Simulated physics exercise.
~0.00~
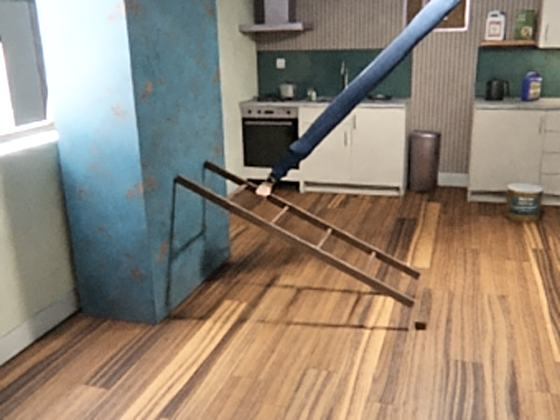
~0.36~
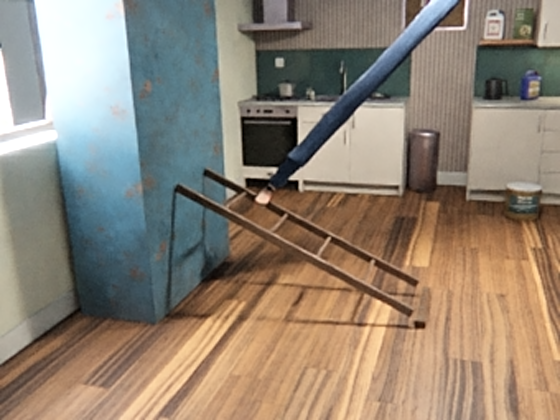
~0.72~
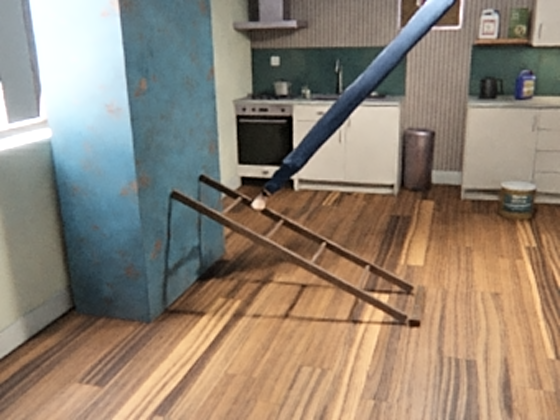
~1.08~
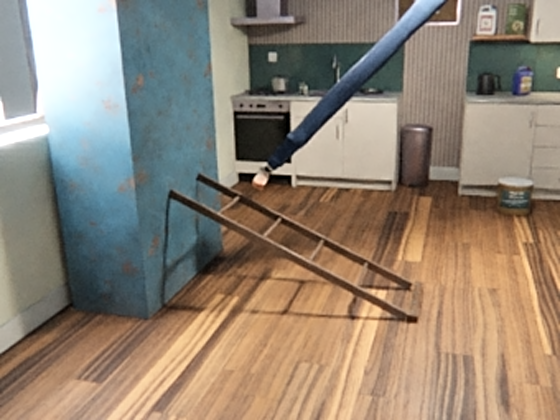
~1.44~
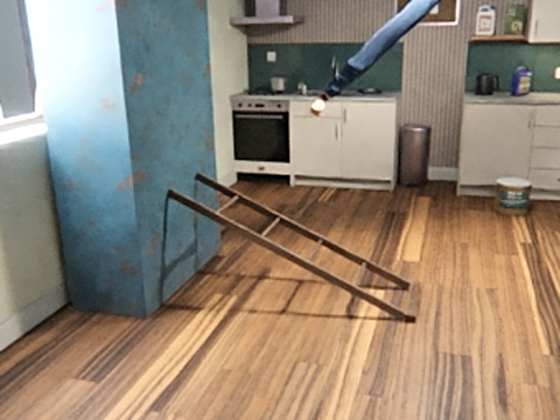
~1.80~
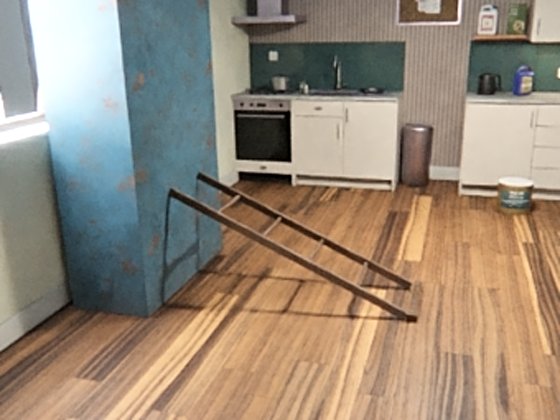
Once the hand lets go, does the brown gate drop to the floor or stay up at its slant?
The brown gate stays up at its slant after the hand lets go and draws away.
